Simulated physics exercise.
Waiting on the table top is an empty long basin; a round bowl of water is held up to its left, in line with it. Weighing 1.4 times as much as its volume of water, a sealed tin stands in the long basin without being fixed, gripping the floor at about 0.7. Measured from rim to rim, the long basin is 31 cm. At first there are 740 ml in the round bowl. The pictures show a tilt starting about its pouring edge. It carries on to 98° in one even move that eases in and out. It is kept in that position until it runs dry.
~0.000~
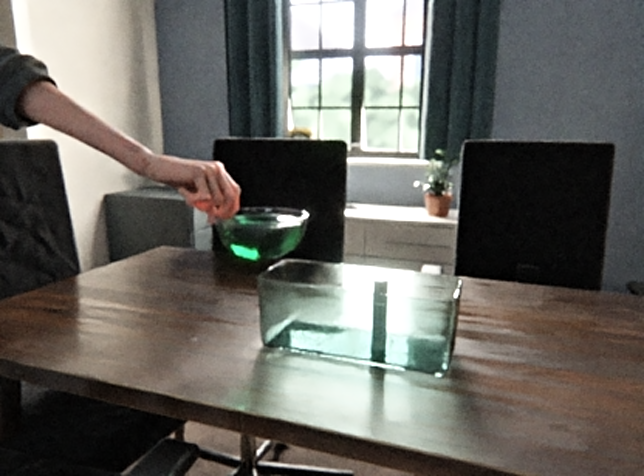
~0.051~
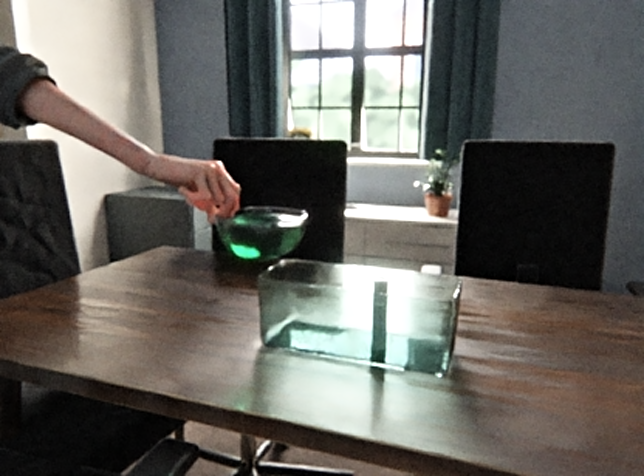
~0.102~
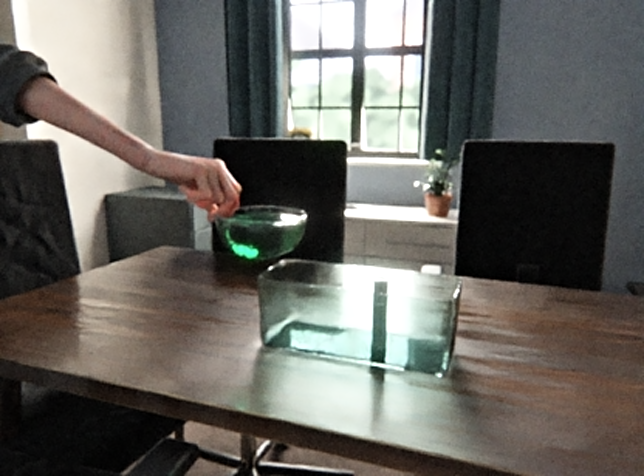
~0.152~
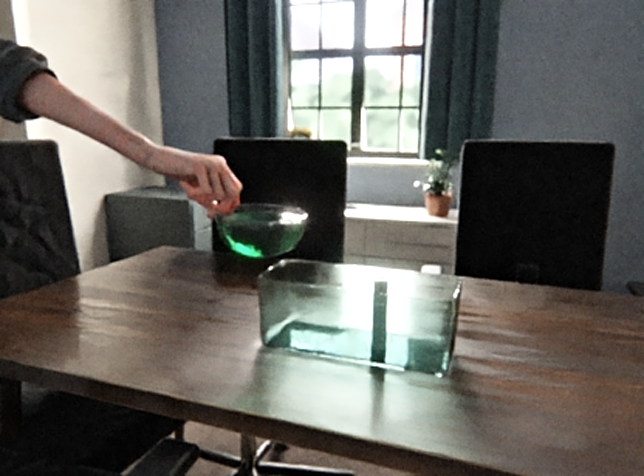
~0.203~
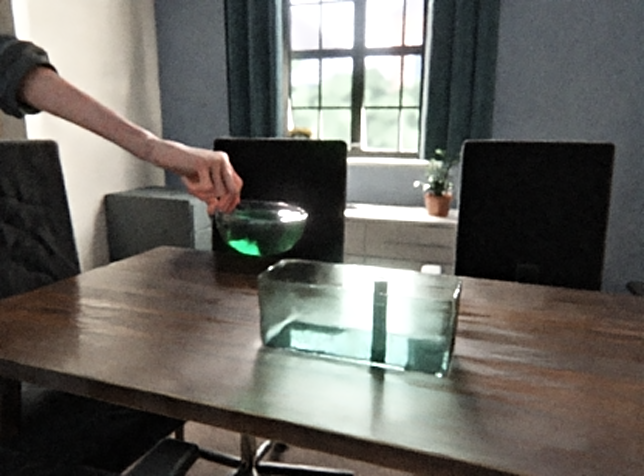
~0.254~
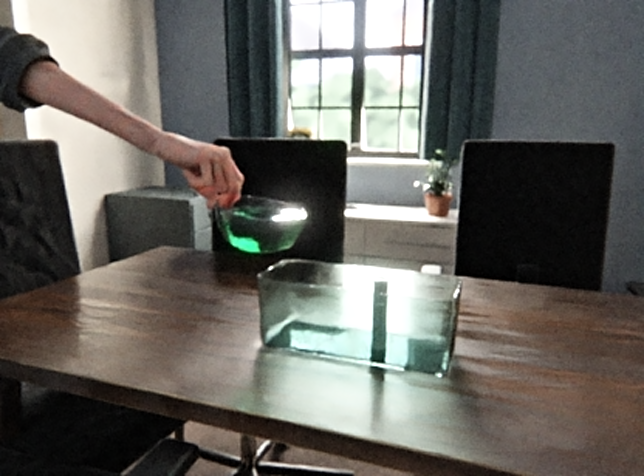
The video shows a hand holding a round glass bowl of green water to the left of a long glass basin on a wooden table, first keeping it level, then slowly tilting it slightly to the right.
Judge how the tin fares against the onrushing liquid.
It withstands it and stays upright.
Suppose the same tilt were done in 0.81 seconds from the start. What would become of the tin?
The tin tumbles.
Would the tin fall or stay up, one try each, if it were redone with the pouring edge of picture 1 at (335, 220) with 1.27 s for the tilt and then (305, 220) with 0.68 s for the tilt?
Try 1: Still standing; try 2: Tipped over.
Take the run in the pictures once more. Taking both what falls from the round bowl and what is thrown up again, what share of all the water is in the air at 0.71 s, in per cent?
Around 32 percent.
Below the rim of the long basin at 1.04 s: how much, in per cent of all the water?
Near 84 per cent of the total.
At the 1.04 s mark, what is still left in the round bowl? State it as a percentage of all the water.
I'd estimate some 5 per cent.
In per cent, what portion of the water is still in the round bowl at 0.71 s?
Portion remaining: Approx. 52 per cent.
After 0.71 s the tilt is 58° and 52 per cent is still to pour; the tin stands where it began.
After 1.04 s the tilt is 90° and 5 per cent is still to pour; the tin stands where it began.
After 1.39 s the tilt is 98° and 0 per cent is still to pour; the tin stands where it began.
After 1.77 s the tilt is 98° and 0 per cent is still to pour; the tin stands where it began.
In the end the tin stands where it began.
